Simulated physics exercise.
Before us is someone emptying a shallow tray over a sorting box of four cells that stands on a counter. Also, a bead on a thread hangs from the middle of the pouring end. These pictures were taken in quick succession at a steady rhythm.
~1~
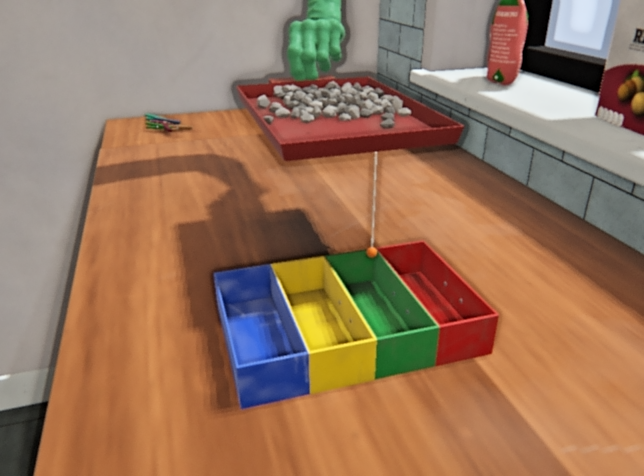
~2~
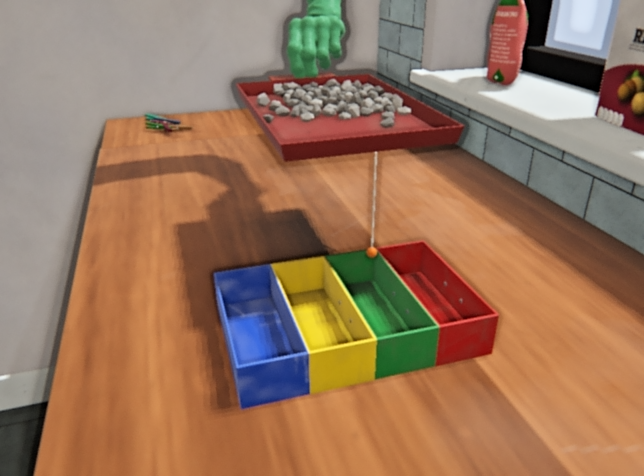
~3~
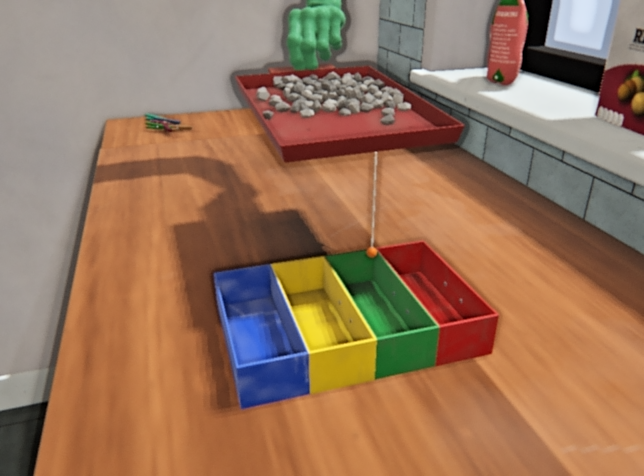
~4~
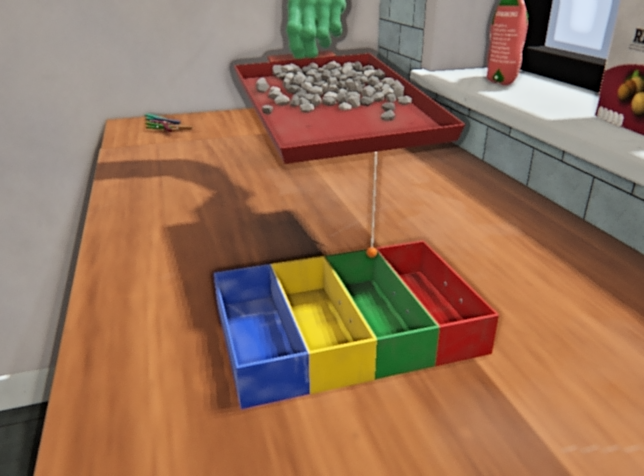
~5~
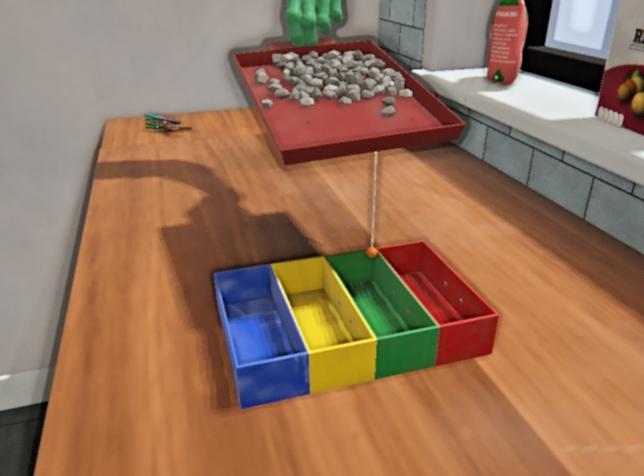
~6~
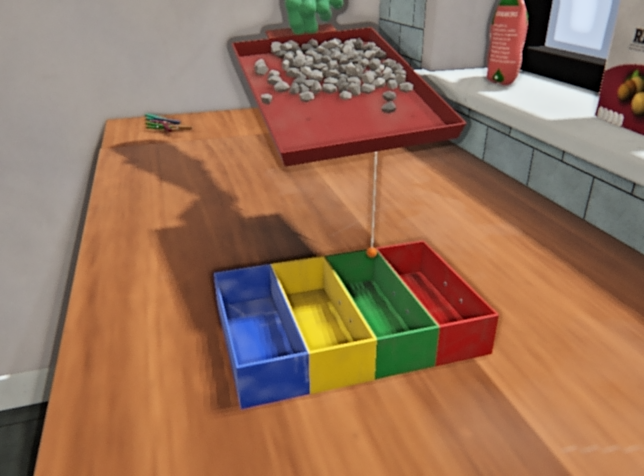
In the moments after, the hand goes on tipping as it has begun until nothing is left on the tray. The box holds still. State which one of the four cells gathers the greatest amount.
It is the yellow cell.
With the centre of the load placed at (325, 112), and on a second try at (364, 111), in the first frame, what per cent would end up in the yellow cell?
Close to 50 %, followed by close to 50 %.
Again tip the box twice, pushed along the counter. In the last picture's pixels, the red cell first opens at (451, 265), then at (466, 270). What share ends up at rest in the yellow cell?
It would be roughly 40 per cent, followed by roughly 40 per cent.
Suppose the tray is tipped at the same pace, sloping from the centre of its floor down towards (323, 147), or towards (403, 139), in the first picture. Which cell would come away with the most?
The yellow cell first, red second.
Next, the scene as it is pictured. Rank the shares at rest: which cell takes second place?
That is that green cell.
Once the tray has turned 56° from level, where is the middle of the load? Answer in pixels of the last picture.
Roughly at (344, 124).
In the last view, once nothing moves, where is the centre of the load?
Somewhere around (343, 334) in the last picture.
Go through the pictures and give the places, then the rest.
The first picture shows corners of the pouring end at (284, 142) and (459, 125), level; middle of the load at (331, 102), bits of gravel; bead on its thread at (372, 252); blue cell at (274, 377); yellow cell at (343, 362); green cell at (407, 349); red cell at (467, 336).
The second picture shows corners of the pouring end at (284, 142) and (459, 125), level; middle of the load at (331, 100).
The third picture shows corners of the pouring end at (284, 144) and (459, 124), tipped barely, lowest at the left corner; middle of the load at (331, 94).
The fourth picture shows corners of the pouring end at (284, 146) and (460, 123), tipped a little, lowest at the left corner; middle of the load at (331, 85).
The fifth picture shows corners of the pouring end at (284, 148) and (460, 122), tipped a little, lowest at the left corner; middle of the load at (331, 76).
The sixth picture shows corners of the pouring end at (284, 150) and (461, 122), tipped a little, lowest at the left corner; middle of the load at (331, 66); blue cell at (274, 377); yellow cell at (343, 362); green cell at (407, 349); red cell at (467, 336).
Soon after the last picture, tray tipped steeply; nearly all on the tray; a small part falling or outside the box.
A little later, tray tipped right over; about a third on the tray; about a quarter in the yellow cell; a small part in the green cell; a small part in the blue cell; a small part in the red cell; about a quarter falling or outside the box.
Later still, tray tipped past a quarter turn; about a third in the yellow cell; about a quarter in the green cell; a small part in the red cell; a small part in the blue cell; a small part falling or outside the box.
At rest, tray tipped past a quarter turn; about a third in the yellow cell; about a quarter in the green cell; a small part in the red cell; a small part in the blue cell; a small part outside the box.
